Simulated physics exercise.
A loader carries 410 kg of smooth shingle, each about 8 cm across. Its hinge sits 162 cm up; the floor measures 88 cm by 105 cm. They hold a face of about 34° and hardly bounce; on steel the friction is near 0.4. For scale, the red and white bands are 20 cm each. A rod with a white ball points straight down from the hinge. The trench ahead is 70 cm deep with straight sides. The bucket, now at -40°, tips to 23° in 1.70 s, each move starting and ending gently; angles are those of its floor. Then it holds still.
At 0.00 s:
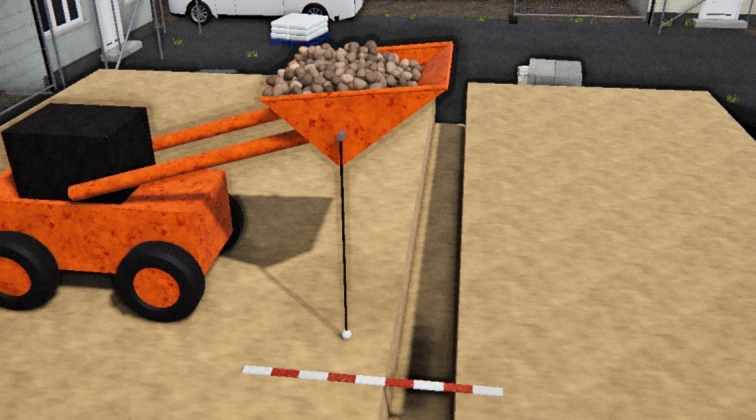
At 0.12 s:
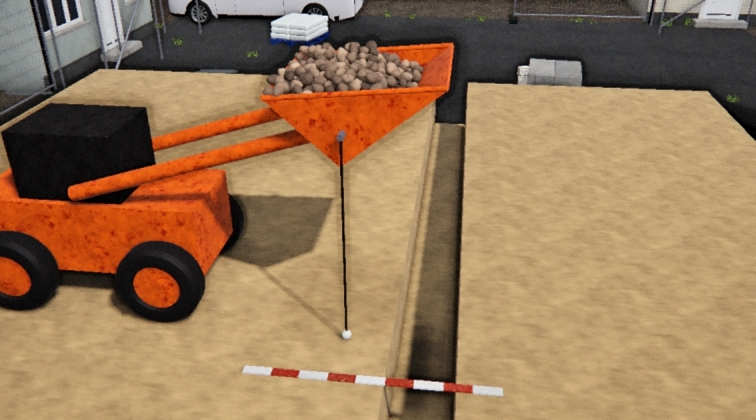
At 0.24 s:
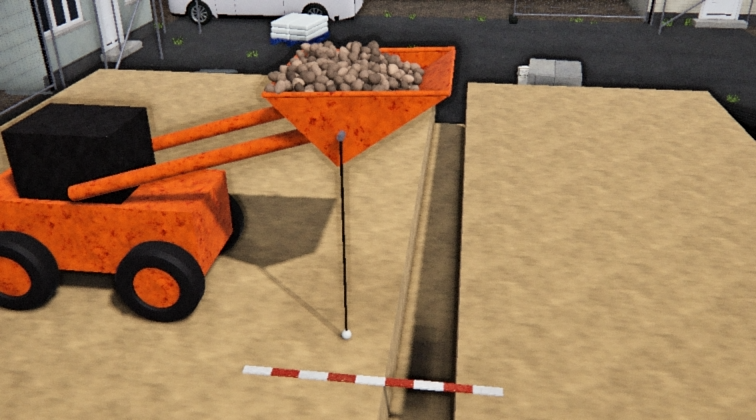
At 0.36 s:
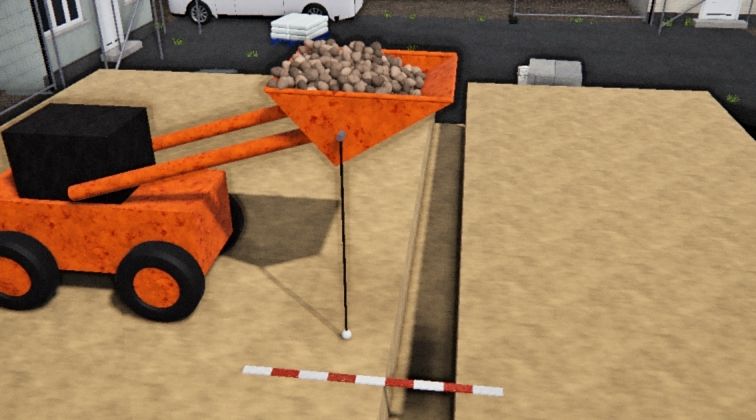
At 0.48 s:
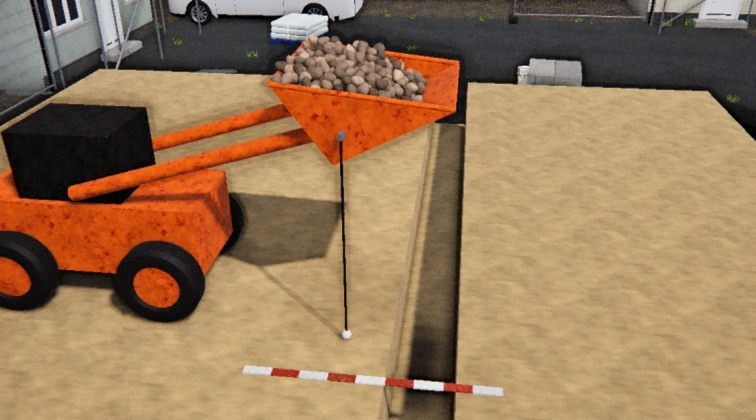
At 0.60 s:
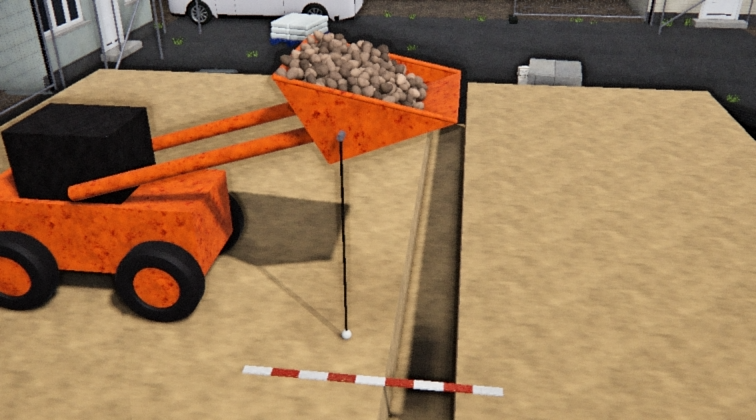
At the start, an orange loader on sandy ground holds its raised bucket, heaped with brownish stones, almost motionless beside a narrow trench. The bucket then slowly tilts forward, its right edge lowering while the arms stay still, and by the end the heaped stones slope down toward the right inside it.
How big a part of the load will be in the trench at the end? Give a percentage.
About 5 per cent.
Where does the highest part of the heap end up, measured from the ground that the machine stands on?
About 24 cm above it.
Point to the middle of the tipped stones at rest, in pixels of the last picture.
Their middle is at about (524, 305).
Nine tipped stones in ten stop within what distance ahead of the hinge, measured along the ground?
Roughly 180 cm ahead of it.
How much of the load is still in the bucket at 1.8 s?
About 60 per cent.
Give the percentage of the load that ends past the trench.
About 95 per cent.
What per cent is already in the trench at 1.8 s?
Some 15 per cent.
After 1.3 s the floor is at 13°; 100 % in the bucket; the foremost stones are at (440, 143).
After 1.8 s the floor is at 23°; 62 % in the bucket, 14 % in the trench, 24 % past the trench; the foremost stones are at (521, 304).
After 2.2 s the floor is at 23°; 33 % in the bucket, 12 % in the trench, 56 % past the trench; the foremost stones are at (592, 329).
After 4.8 s the floor is at 23°; 0 % in the bucket, 7 % in the trench, 93 % past the trench; the foremost stones are at (751, 359).
